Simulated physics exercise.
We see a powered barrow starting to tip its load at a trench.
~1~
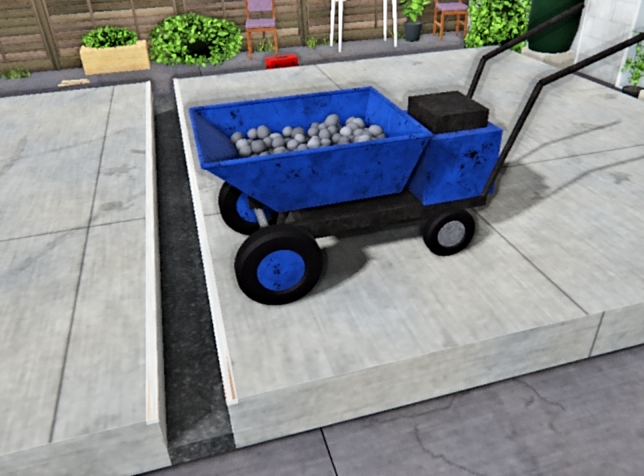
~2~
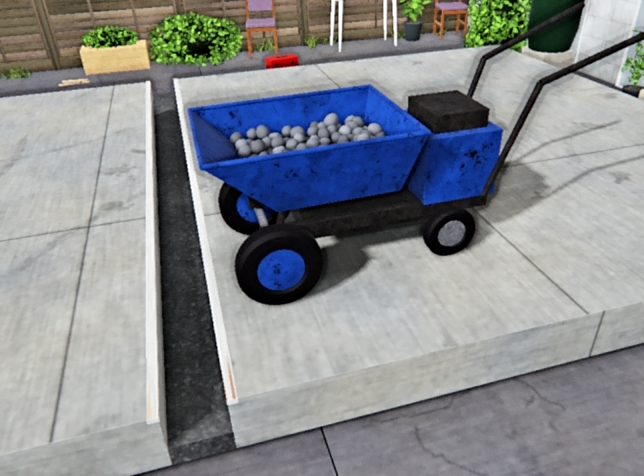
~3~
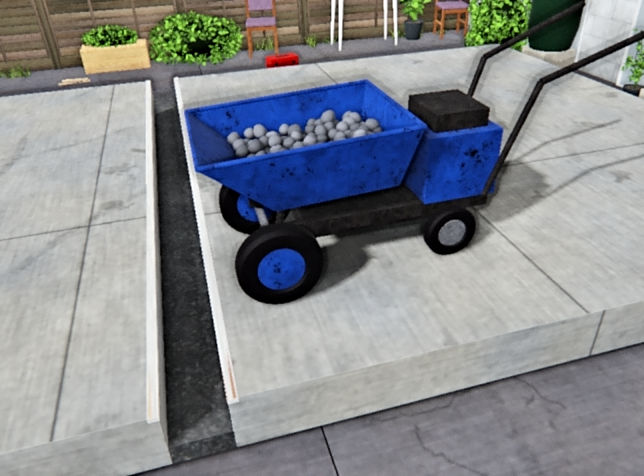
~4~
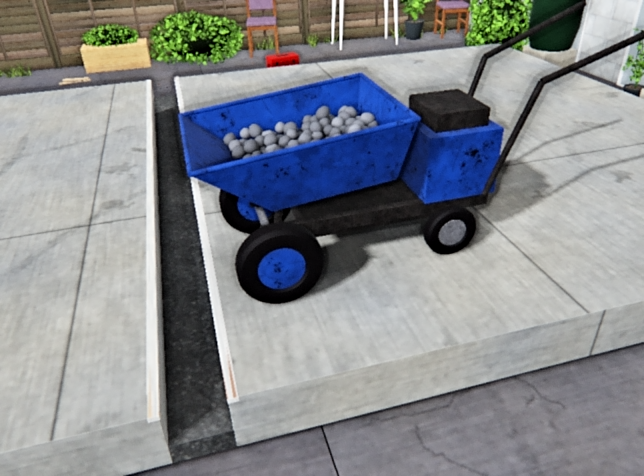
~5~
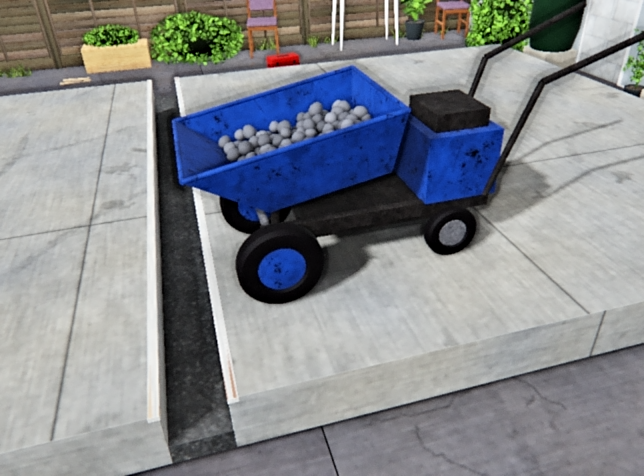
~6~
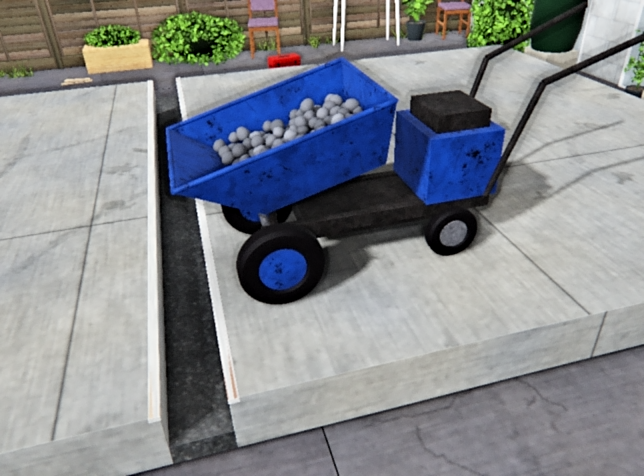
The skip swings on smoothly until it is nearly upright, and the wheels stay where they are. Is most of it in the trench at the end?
In the trench: Less than half.
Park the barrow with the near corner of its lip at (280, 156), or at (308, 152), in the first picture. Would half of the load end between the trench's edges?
In turn: Most of it; more than half.
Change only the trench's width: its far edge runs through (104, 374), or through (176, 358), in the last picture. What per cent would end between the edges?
In turn 70 and 0 in a hundred.
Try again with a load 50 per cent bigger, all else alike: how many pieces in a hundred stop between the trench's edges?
It comes to 0 per cent or so.
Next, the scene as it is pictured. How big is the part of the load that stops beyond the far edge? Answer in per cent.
Close to 95 per cent.
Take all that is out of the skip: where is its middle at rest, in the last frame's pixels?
Close to (75, 293).
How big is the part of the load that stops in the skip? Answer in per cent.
About 5 per cent.
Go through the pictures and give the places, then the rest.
Lip of the skip (204, 167), level; top of the load (326, 145), round cobbles; first edge of the trench (223, 349); far edge (151, 364), the trench under half as wide as the skip, and about half as deep as wide, in the first frame.
Lip of the skip (202, 168), level; top of the load (344, 143), in the second frame.
Lip of the skip (198, 170), tipped barely; top of the load (341, 139), in the third frame.
Lip of the skip (191, 175), tipped a little; top of the load (336, 135), in the fourth frame.
Lip of the skip (183, 182), tipped a little; top of the load (337, 128), in the fifth frame.
Lip of the skip (174, 192), tipped clearly; top of the load (341, 126); first edge of the trench (225, 348); far edge (153, 363), in the sixth frame.
Just after the last frame, skip tipped steeply; every one in the skip.
A moment on, skip tipped right over; roughly two thirds in the skip; roughly a third beyond it.
Further on, skip tipped right over; about a tenth in the skip; almost all beyond it.
When it is over, skip tipped right over; about a tenth in the skip; not one in or heaped over the trench; almost all beyond it.
